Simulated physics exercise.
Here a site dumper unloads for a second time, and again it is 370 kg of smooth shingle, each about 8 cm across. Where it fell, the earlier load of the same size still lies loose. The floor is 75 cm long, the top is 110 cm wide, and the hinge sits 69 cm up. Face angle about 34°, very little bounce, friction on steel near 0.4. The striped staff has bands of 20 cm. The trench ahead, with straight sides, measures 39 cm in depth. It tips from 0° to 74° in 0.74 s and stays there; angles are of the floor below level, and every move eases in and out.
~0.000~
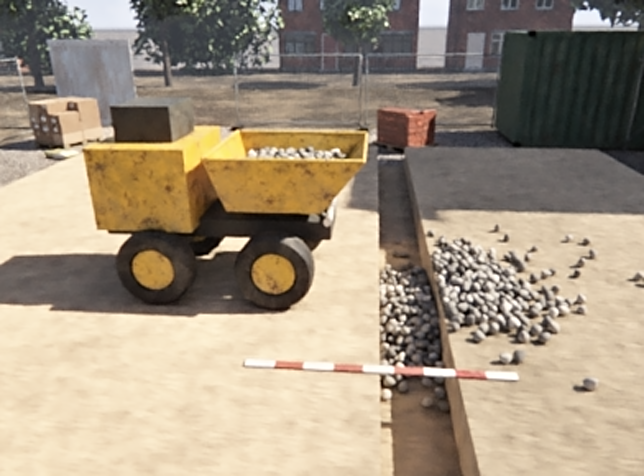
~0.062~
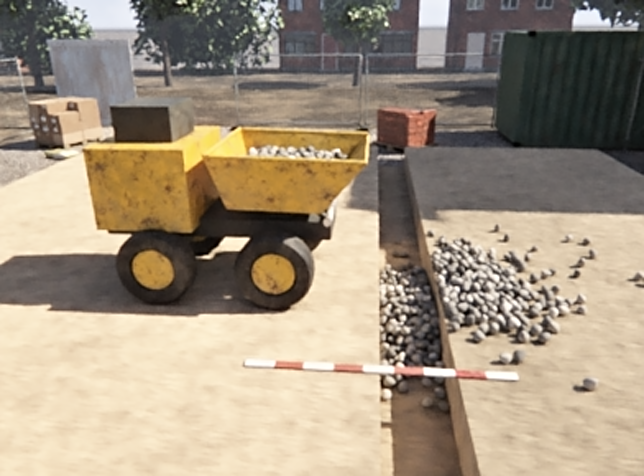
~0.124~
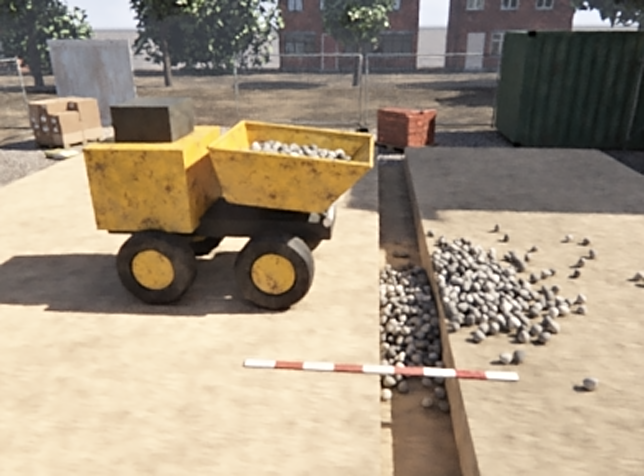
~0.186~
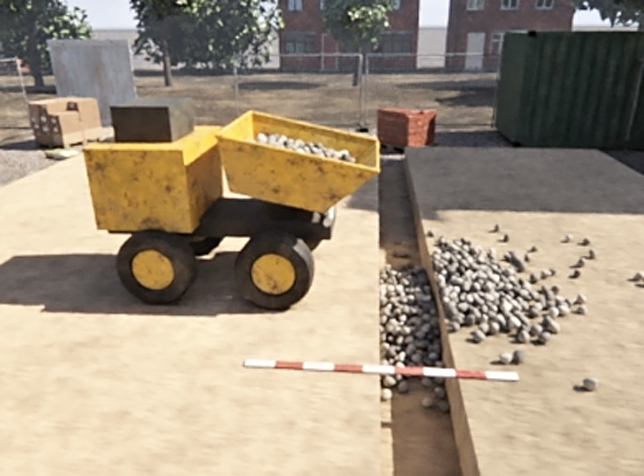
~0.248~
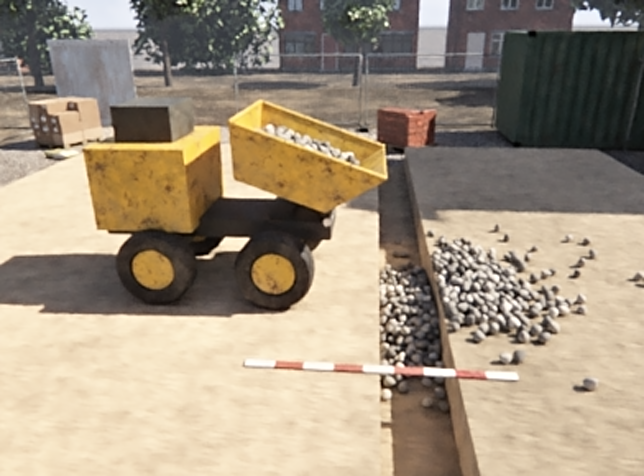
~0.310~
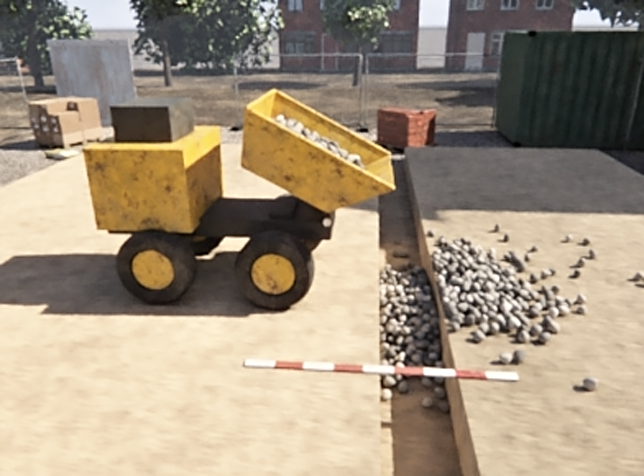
On a fenced building site, a yellow dumper tilting its skip of grey stones steadily forward beside a partly filled trench.
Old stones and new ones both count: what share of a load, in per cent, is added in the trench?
I would say about 41 percent.
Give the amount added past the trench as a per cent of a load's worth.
My estimate is about 60 per cent of a load.
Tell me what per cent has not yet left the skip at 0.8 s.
It keeps some 90 percent of its load.
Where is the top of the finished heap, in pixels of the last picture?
Pretty much at (473, 268), give or take.
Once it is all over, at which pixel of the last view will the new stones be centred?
I'd point to about (456, 281).
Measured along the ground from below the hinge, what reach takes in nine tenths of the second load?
Around 190 cm.
After 0.6 s the floor is at 62°; in per cent of one load, 100 in the skip, 60 in the trench, 40 past the trench; the foremost stones are at (634, 279).
After 0.8 s the floor is at 74°; in per cent of one load, 88 in the skip, 71 in the trench, 40 past the trench; the foremost stones are at (634, 279).
After 1.2 s the floor is at 74°; in per cent of one load, 22 in the skip, 82 in the trench, 96 past the trench; the foremost stones are at (634, 279).
After 3.8 s the floor is at 74°; in per cent of one load, 0 in the skip, 101 in the trench, 99 past the trench; the foremost stones are past the picture's edge. Net gain in the trench, 41.
